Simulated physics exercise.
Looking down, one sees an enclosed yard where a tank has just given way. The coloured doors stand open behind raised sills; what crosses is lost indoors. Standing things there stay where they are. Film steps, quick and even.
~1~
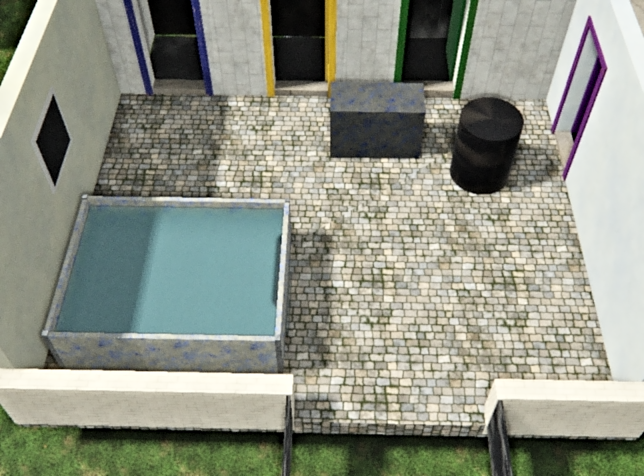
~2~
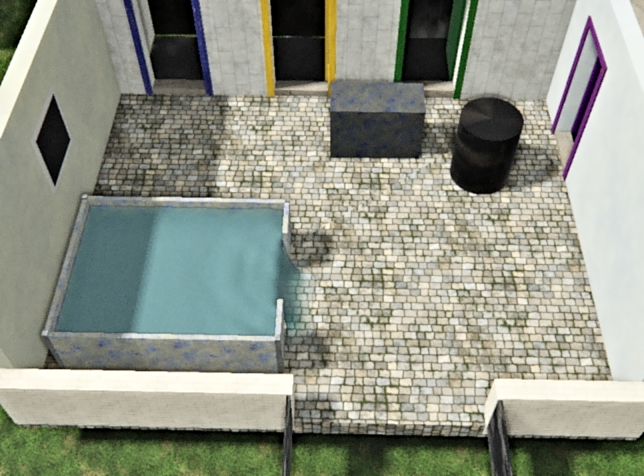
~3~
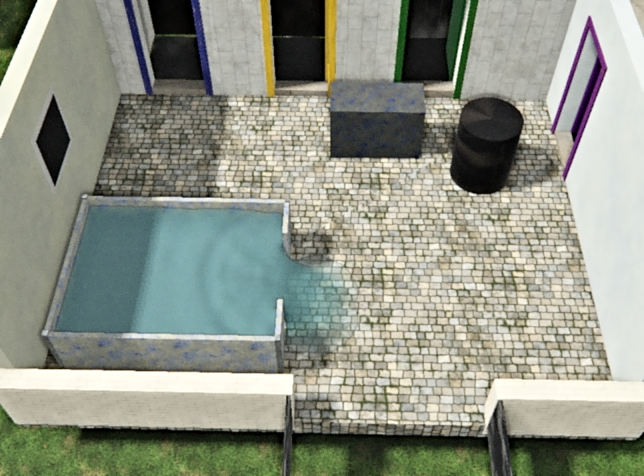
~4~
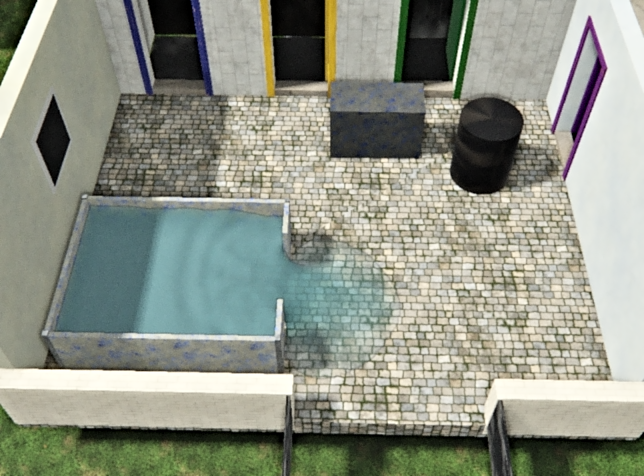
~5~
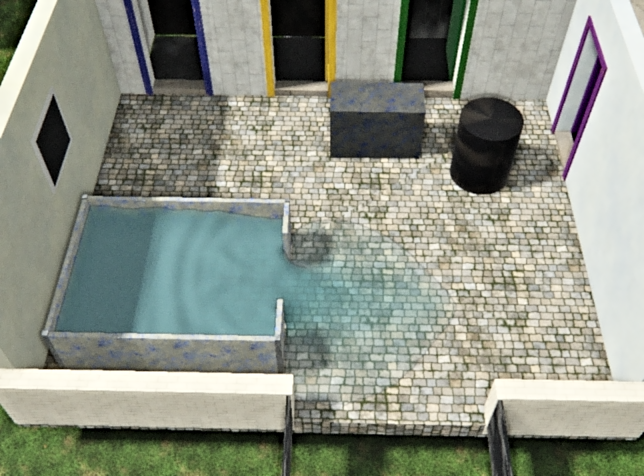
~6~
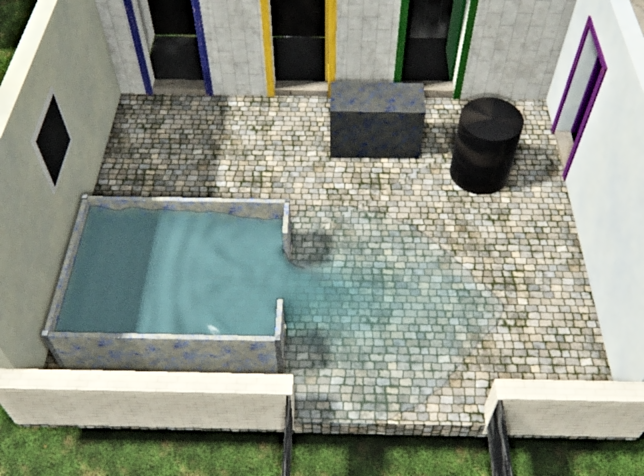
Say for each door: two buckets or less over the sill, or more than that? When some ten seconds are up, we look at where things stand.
In the end green door: At most two buckets. Yellow door: At most two buckets. Blue door: At most two buckets. Purple door: Over two buckets.
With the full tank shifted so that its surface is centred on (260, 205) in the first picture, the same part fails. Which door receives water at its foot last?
It's the blue door.
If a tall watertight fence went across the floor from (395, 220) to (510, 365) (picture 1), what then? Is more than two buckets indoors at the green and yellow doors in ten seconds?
As I read it, the green one remains below while the yellow one remains below.
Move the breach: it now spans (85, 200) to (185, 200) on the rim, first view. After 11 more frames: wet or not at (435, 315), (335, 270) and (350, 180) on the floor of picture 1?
One by one: Unsoaked; unsoaked; unsoaked.
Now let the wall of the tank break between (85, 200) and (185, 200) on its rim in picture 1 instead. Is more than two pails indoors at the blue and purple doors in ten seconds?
Put simply, the blue door overflows; the purple door overflows.
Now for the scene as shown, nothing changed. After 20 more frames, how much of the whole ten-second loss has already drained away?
30 per cent.
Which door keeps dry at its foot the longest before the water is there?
That would be the door marked blue.
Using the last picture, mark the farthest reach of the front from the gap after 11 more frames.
Somewhere near (544, 122).
A moment on, water covers 40 % of the floor; the green door not reached, the yellow door not reached, the blue door not reached, the purple door not reached.
Next, water covers 45 % of the floor; the green door not reached, the yellow door not reached, the blue door not reached, the purple door wet at the sill, nothing in.
Then, water covers 55 % of the floor; the green door wet at the sill, nothing in, the yellow door not reached, the blue door not reached, the purple door under two buckets in.
Later, water covers 70 % of the floor; the green door wet at the sill, nothing in, the yellow door wet at the sill, nothing in, the blue door not reached, the purple door over two buckets in.
In the end, water covers 95 % of the floor; the green door wet at the sill, nothing in, the yellow door wet at the sill, nothing in, the blue door wet at the sill, nothing in, the purple door far over two buckets in.
